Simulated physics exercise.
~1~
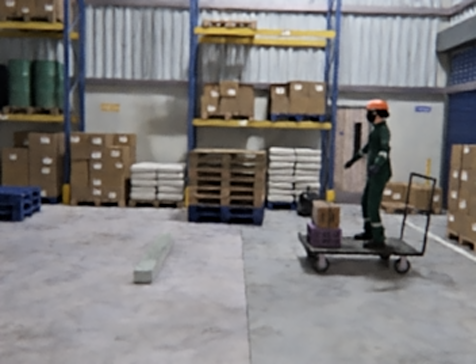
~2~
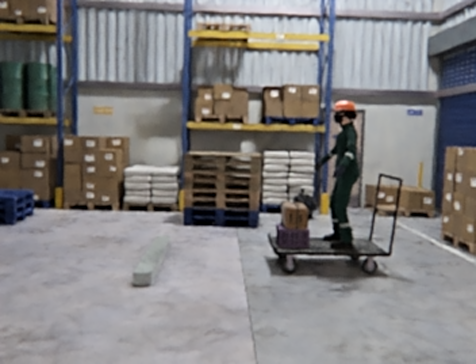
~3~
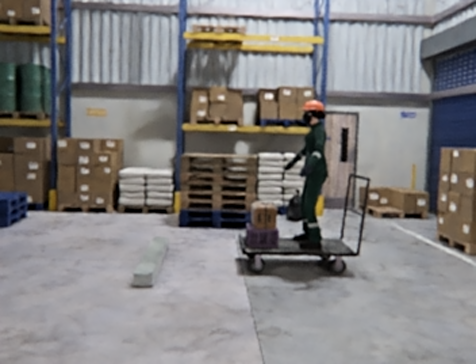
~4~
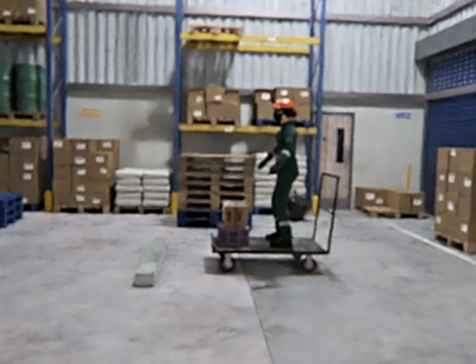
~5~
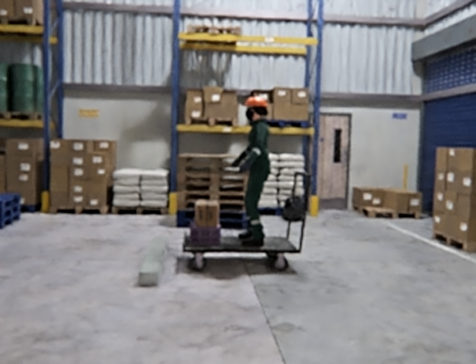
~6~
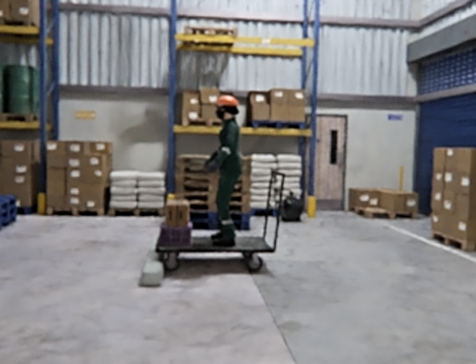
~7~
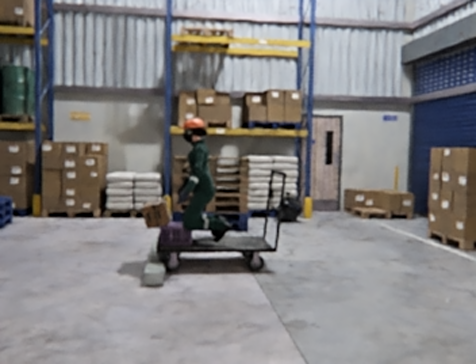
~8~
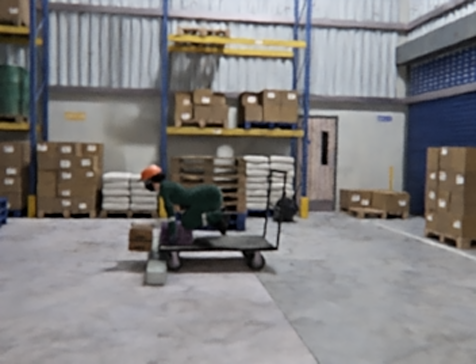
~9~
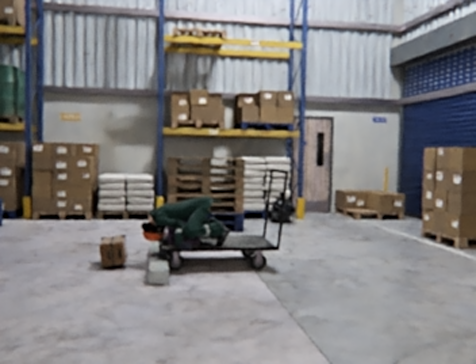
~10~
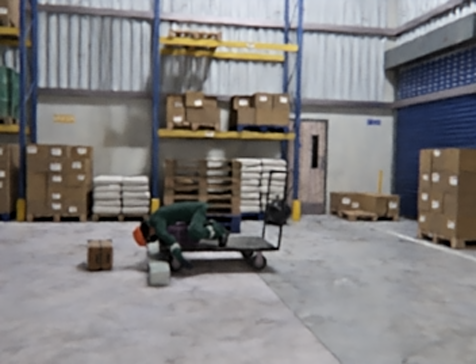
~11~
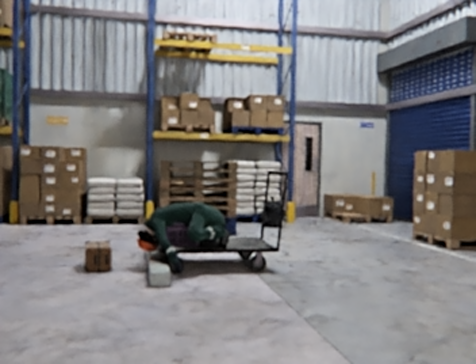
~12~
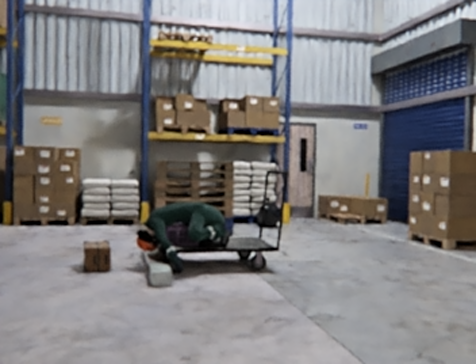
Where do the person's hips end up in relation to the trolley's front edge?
The person's hips stay behind the front edge, over the trolley, while the head and arms slump forward by the kerb.
A person rides a trolley left into a kerb, slumping forward as a box tumbles off.
